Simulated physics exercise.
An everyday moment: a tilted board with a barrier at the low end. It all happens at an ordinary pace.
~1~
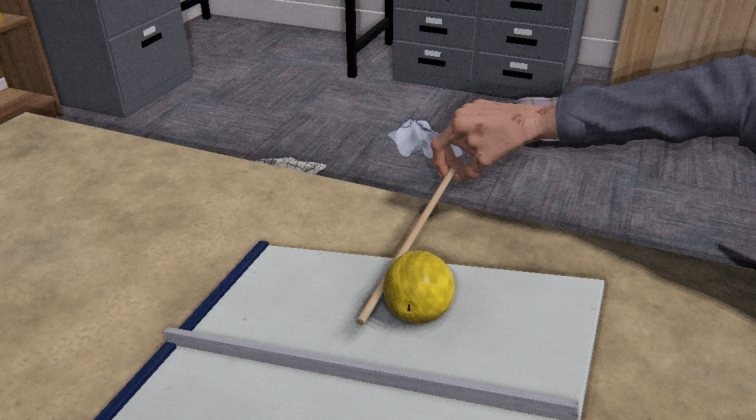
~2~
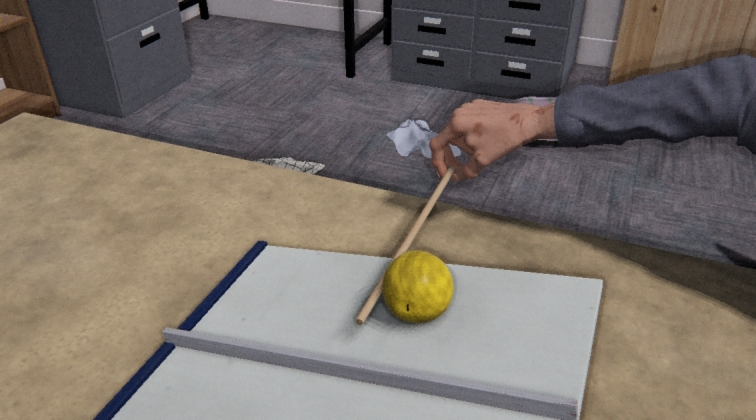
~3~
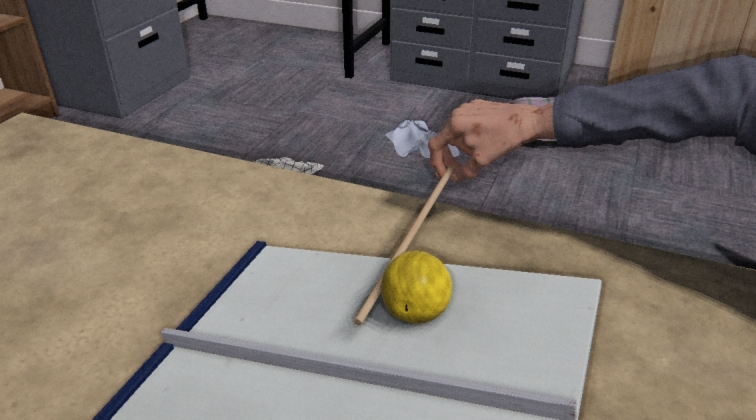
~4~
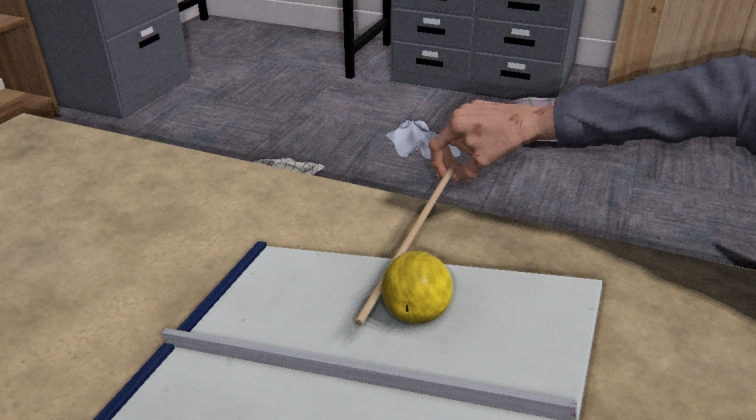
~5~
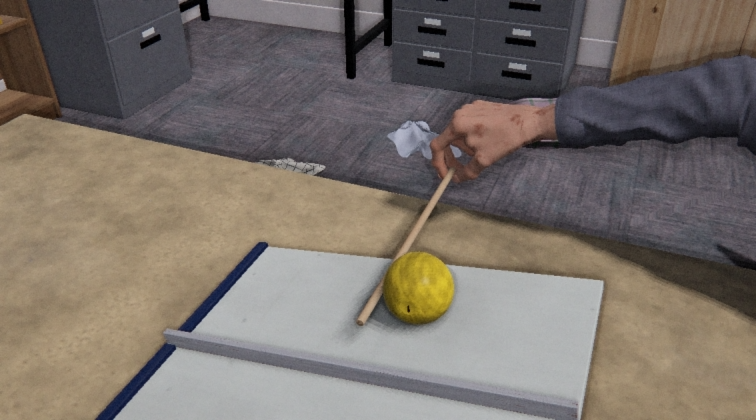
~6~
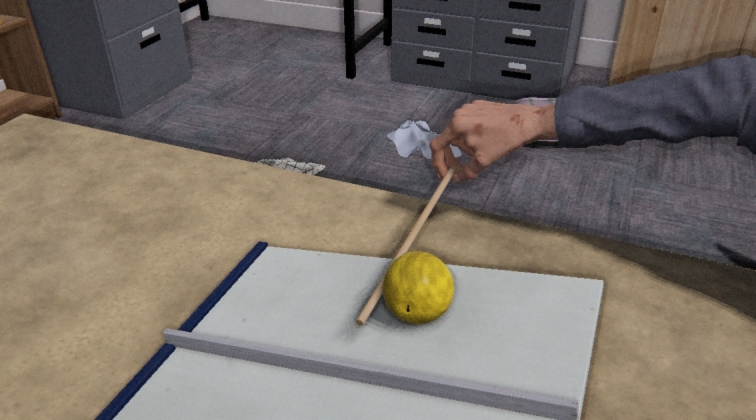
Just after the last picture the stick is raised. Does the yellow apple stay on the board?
The yellow apple goes over the end.
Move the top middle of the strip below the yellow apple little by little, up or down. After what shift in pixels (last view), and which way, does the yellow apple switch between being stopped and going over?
A shift of 8 pixels, going up.
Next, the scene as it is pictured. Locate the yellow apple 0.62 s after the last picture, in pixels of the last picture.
At about (268, 271).
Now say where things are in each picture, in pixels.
Held back by the stick; yellow apple (418, 287); board (345, 373), in the first picture.
Held back by the stick; yellow apple (417, 287); board (343, 373), in the second picture.
Held back by the stick; yellow apple (416, 287); board (342, 373), in the third picture.
Held back by the stick; yellow apple (417, 287); board (343, 373), in the fourth picture.
Held back by the stick; yellow apple (418, 288); board (344, 374), in the fifth picture.
Held back by the stick; yellow apple (418, 287); board (344, 374), in the sixth picture.
Then, 0.62 s after the last picture, yellow apple rolling on the board near (269, 271).
Then, 1.12 s after the last picture, yellow apple off the board near (73, 233).
By the end, the yellow apple rolls off the board.
